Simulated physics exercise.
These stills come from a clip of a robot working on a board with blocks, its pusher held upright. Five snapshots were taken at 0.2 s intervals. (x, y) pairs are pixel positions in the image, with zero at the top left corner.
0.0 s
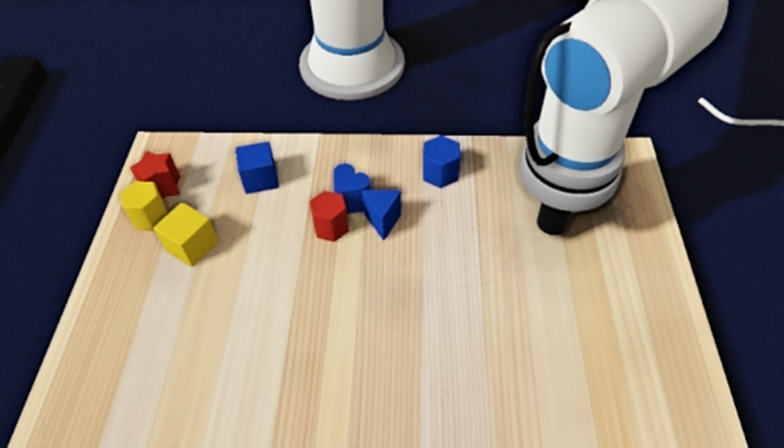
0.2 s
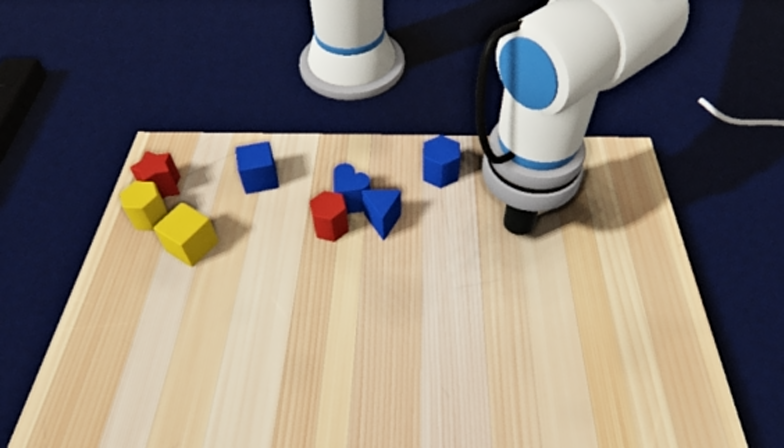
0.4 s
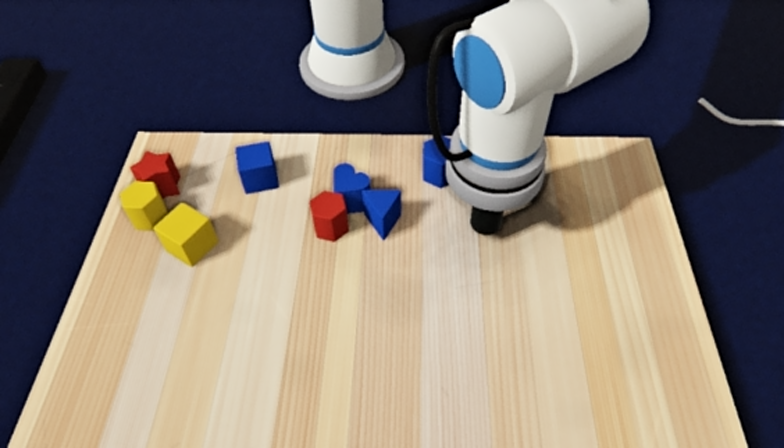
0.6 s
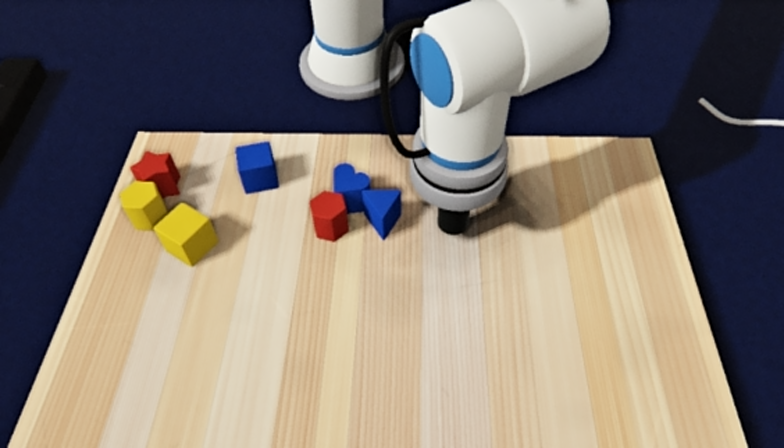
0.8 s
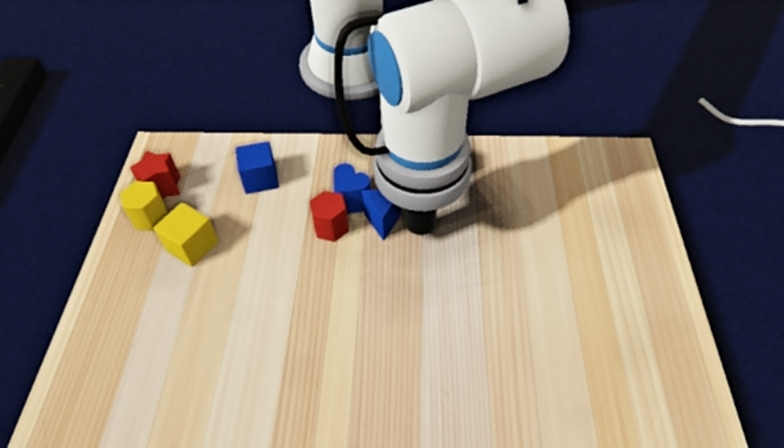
A white robot arm with a black tip slid steadily left across the wooden board, passing in front of a blue block and nearing a blue triangular one, while the blocks stayed still.
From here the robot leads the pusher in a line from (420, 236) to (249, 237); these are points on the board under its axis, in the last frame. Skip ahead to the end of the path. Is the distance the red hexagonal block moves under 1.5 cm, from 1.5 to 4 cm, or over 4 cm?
It moves more than 4 cm.
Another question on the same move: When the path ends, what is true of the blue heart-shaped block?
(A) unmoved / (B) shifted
Correct choice: B.
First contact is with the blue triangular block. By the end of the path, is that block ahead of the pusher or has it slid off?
I think the pusher loses the blue triangular block somewhere along the way.
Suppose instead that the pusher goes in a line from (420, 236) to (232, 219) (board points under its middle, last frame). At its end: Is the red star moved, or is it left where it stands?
Not moved.
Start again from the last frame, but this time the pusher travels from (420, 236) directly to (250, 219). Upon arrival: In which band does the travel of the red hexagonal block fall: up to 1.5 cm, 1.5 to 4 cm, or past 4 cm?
It will move more than 4 cm.
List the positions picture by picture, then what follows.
The first picture shows lower end of the pusher at (552, 223), tops of blocks, yellow four-sided block at (181, 223), red hexagonal block at (327, 204), blue heart-shaped block at (349, 178), blue triangular block at (382, 199).
The second picture shows pusher at (519, 223), blocks as before.
The third picture shows pusher at (485, 223), blocks as before.
The fourth picture shows pusher at (453, 223), blocks as before.
The fifth picture shows pusher at (421, 223), yellow four-sided block at (181, 223), red hexagonal block at (327, 204), blue heart-shaped block at (349, 178), blue triangular block at (382, 199).
What follows on the original path. One third of the way, pusher at (362, 224); red hexagonal block at (317, 203); blue heart-shaped block at (341, 169); blue triangular block at (346, 195), turned 20° clockwise.
Two thirds of the way, pusher at (303, 225); red hexagonal block at (280, 194), turned 25° clockwise; blue heart-shaped block at (341, 169); blue triangular block at (317, 190), turned 55° clockwise.
At the end, pusher at (245, 225); yellow four-sided block not moved; red hexagonal block at (259, 188), turned 100° clockwise; blue heart-shaped block at (341, 169); blue triangular block at (317, 190), turned 55° clockwise.
